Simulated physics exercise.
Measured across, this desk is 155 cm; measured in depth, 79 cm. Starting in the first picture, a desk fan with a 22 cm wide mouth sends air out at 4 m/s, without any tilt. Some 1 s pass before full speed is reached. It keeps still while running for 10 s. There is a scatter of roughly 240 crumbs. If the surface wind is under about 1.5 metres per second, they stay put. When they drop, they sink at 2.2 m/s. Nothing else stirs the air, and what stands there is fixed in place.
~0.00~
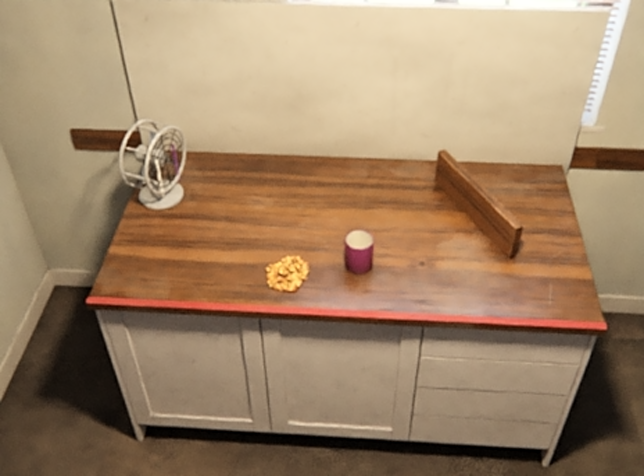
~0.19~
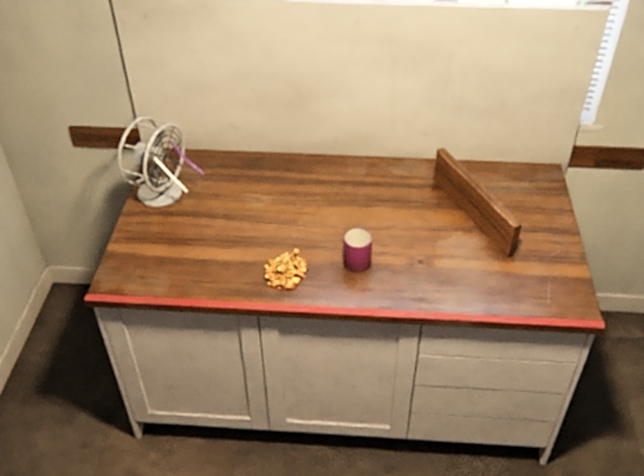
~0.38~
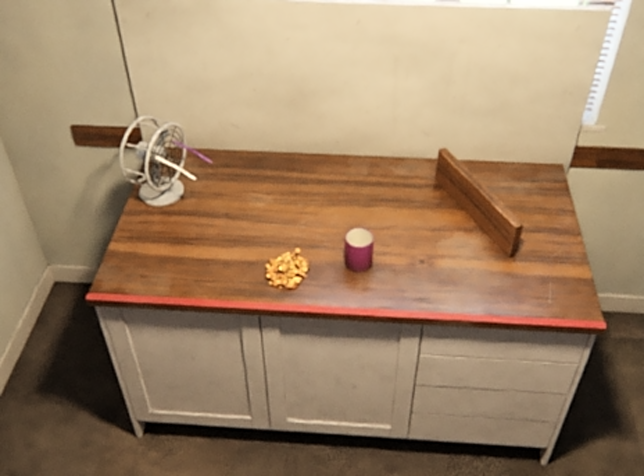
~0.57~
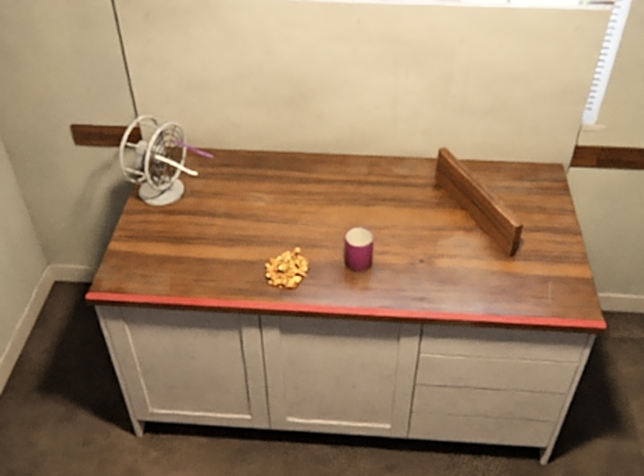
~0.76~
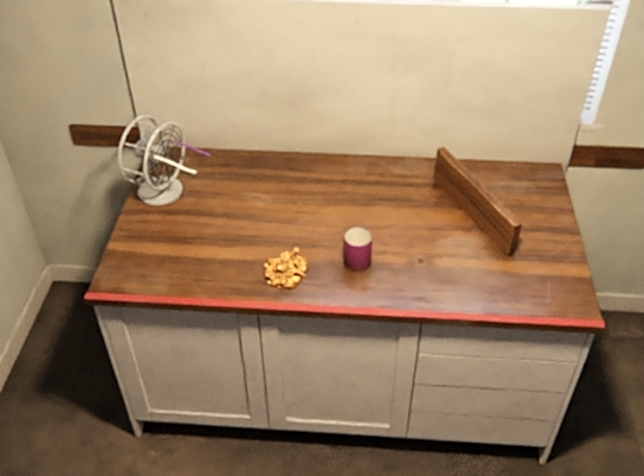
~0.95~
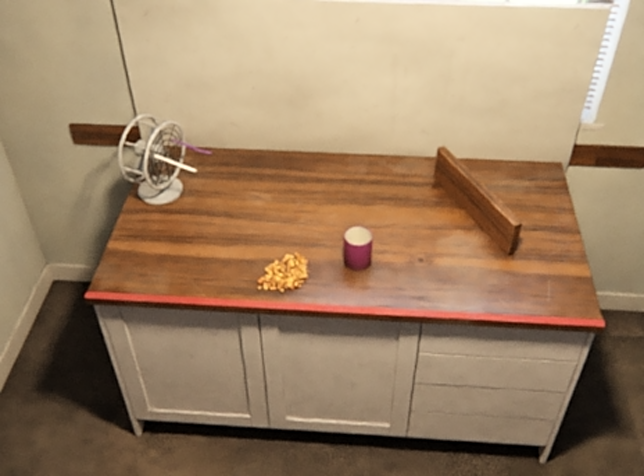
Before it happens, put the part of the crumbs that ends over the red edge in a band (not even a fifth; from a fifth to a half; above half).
Final share: Upwards of half.
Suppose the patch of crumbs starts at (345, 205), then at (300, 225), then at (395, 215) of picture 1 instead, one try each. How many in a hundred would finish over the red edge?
First try near 0 %, second near 0 %, third near 0 %.
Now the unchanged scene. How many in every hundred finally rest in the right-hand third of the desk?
I'd estimate around 0 per cent.
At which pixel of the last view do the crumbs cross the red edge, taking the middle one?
(321, 311).
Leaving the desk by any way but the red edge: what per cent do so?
That lands at some 0 %.
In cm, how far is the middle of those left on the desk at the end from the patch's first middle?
Roughly 10 centimetres.
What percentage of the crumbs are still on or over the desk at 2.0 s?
I'd put it near 40 per cent.
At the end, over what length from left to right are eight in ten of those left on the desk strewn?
Roughly 10 cm from left to right.
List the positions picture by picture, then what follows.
In the first frame, the middle of the crumbs is near (286, 274), none has stirred yet and the mouth of the desk fan is at (154, 157).
In the second frame, the middle of the crumbs is near (284, 271), none has stirred yet and the red edge is centred on (339, 314).
In the third frame, the middle of the crumbs is near (286, 271), none has stirred yet, the top of a mug is at (360, 237) and the top of a board is at (479, 185).
In the fourth frame, the middle of the crumbs is near (285, 270) and none has stirred yet.
In the fifth frame, the middle of the crumbs is near (284, 270) and none has stirred yet.
In the sixth frame, the middle of the crumbs is near (288, 275), the farthest in sight from the desk fan is at (299, 287) and about 40 % have left their places.
After 2.0 s the count stands so, 65 % are over the red edge; the middle of those still in play is near (296, 291).
After 3.2 s the count stands so, 69 % are over the red edge; the middle of those still in play is near (286, 297).
After 5.5 s the count stands so, 70 % are over the red edge; the middle of those still in play is near (286, 297).
After 10.0 s, at the end, 71 % are over the red edge; the middle of those still in play is near (286, 297).
